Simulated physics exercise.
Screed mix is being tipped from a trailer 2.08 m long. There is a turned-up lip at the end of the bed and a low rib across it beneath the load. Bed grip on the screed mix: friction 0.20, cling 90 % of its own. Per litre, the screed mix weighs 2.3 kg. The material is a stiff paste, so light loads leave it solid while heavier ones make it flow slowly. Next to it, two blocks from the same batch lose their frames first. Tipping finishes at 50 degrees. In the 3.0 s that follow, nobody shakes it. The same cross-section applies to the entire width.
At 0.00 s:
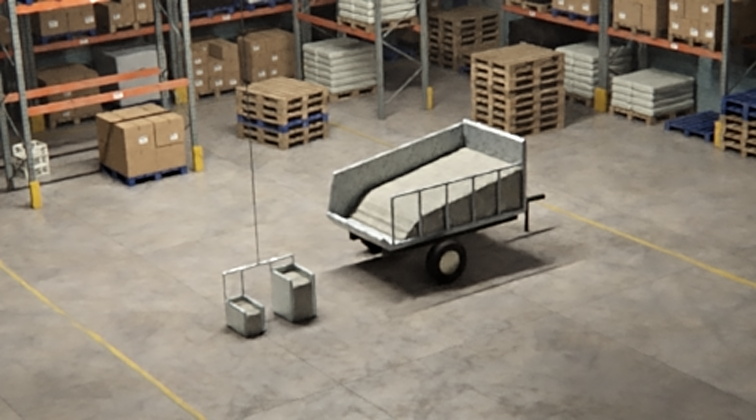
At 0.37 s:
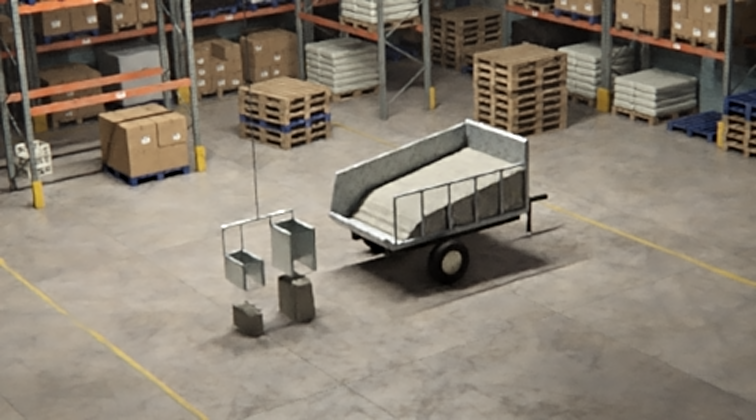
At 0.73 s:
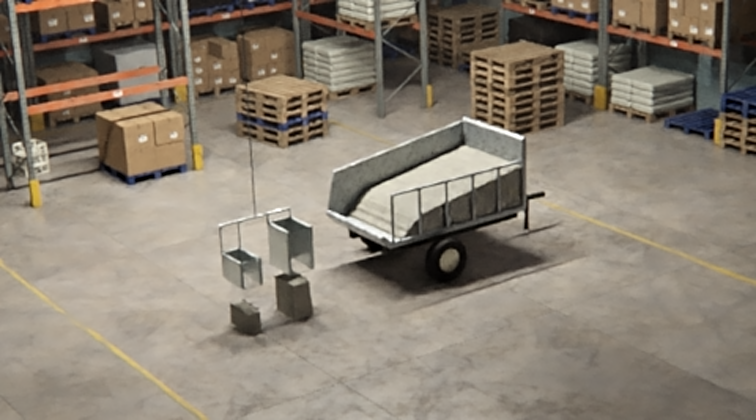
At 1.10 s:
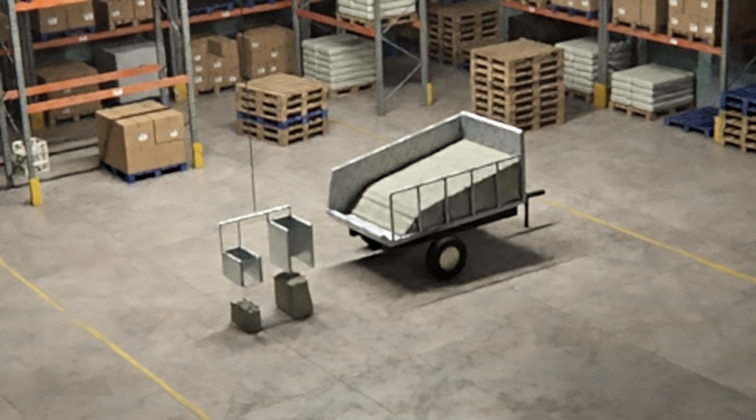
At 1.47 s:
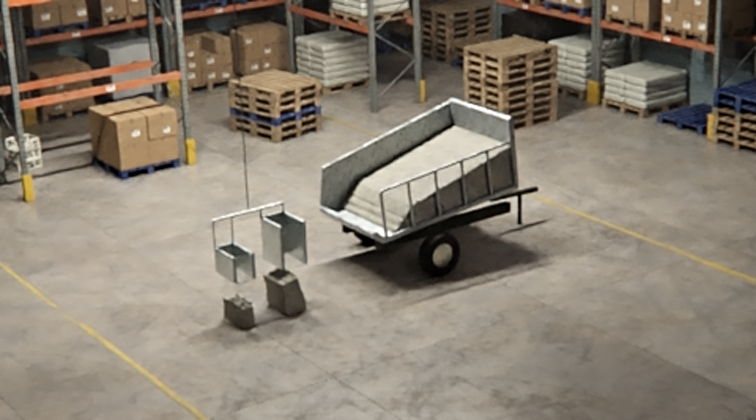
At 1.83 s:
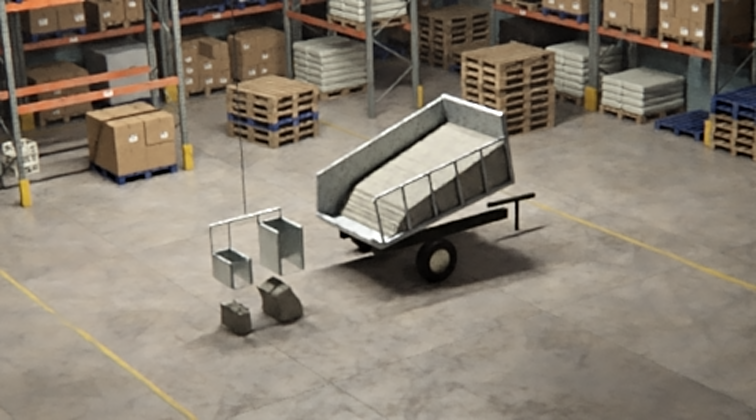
A trailer bed loaded with grey mix sat level in a warehouse while two metal moulds rose off a pair of dark blocks beside it, then its right end slowly lifted as the blocks slumped slightly.
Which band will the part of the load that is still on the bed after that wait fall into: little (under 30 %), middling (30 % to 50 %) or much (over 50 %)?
Middling.
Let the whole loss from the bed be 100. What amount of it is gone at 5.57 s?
I'd reckon around 20 per cent.
By 2.94 s, the tilt is 23 degrees and 100 % is on the bed.
By 4.26 s, the tilt is 39 degrees and 100 % is on the bed.
By 5.57 s, the tilt is 50 degrees and 86 % is on the bed.
By 6.88 s, the tilt is 50 degrees and 37 % is on the bed.
By 8.37 s, at the end, the tilt is 50 degrees and 37 % is on the bed.
